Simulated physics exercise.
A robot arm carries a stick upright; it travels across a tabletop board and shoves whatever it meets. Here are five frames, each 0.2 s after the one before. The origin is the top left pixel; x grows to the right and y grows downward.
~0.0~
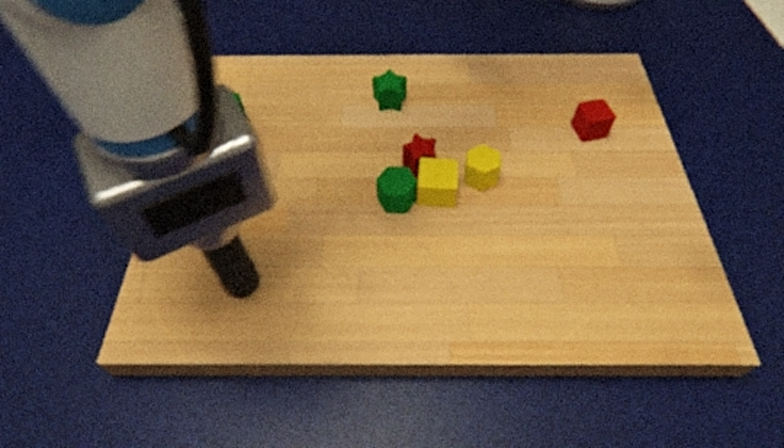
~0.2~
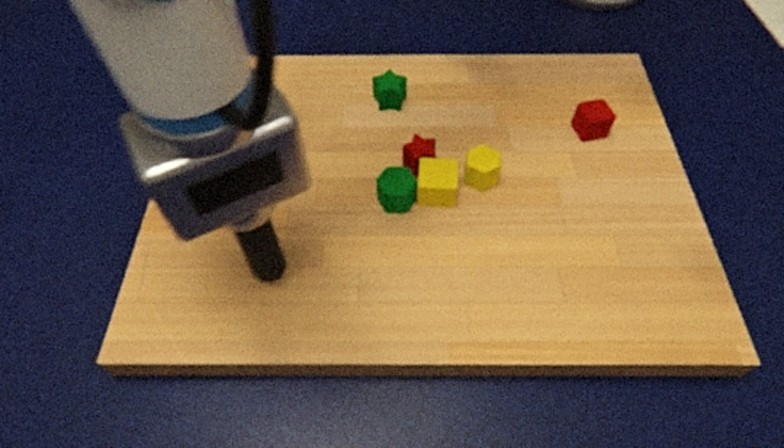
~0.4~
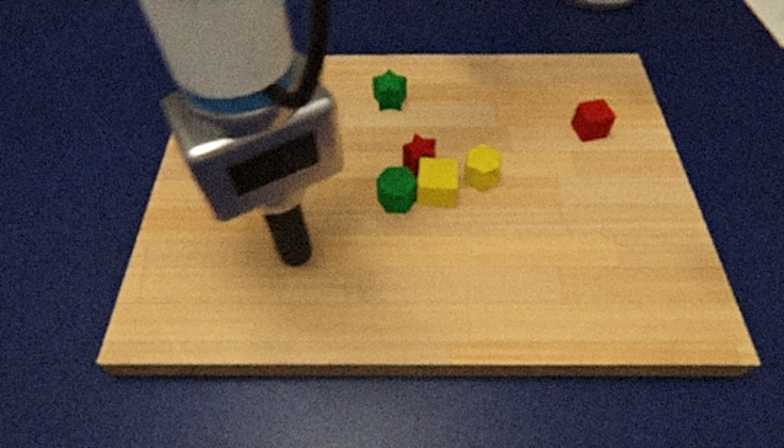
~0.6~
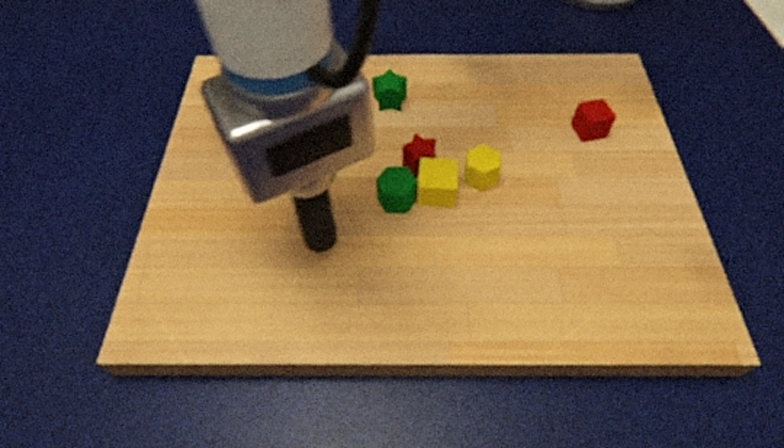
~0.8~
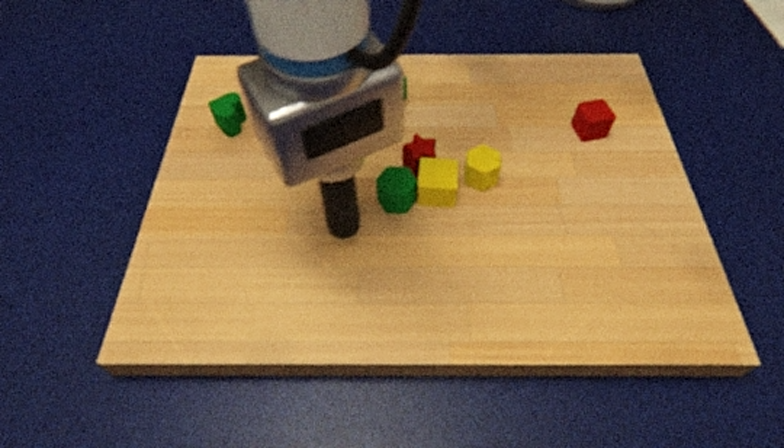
On a wooden board over a blue surface, a robot arm moved its dark stick steadily up and to the right toward a cluster of green, red and yellow blocks, which all stayed still.
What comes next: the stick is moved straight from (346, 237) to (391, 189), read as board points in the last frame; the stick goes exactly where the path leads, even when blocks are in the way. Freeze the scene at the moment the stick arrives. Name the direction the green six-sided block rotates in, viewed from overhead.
Viewed from above, clockwise.
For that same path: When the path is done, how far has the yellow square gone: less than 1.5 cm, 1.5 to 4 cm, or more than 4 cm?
Ends 1.5 to 4 cm away.
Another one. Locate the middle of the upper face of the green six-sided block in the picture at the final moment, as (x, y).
Expect it around (424, 166).
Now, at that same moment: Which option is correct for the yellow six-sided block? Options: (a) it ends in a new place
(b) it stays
It's a.
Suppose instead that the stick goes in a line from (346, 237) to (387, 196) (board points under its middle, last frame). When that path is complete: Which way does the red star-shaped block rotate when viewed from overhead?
The twist is anticlockwise.
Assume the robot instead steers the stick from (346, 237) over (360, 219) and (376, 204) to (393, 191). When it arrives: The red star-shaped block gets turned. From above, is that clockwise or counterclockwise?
It goes round opposite to clock hands.
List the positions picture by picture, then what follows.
Tip of the stick at (243, 284), middles of tops, green six-sided block at (397, 180), red star-shaped block at (421, 146), yellow square at (438, 173), yellow six-sided block at (484, 158), in the first frame.
Stick at (270, 268), nothing pushed, in the second frame.
Stick at (296, 253), nothing pushed, in the third frame.
Stick at (321, 239), nothing pushed, in the fourth frame.
Stick at (344, 226), green six-sided block at (397, 180), red star-shaped block at (421, 146), yellow square at (438, 173), yellow six-sided block at (484, 158), in the fifth frame.
The first path, step by step. Halfway along, stick at (369, 200); nothing pushed yet.
At the end, stick at (390, 177); green six-sided block at (424, 166), turned 30° clockwise; red star-shaped block at (427, 139), turned 25° anticlockwise; yellow square at (462, 170); yellow six-sided block at (497, 156).
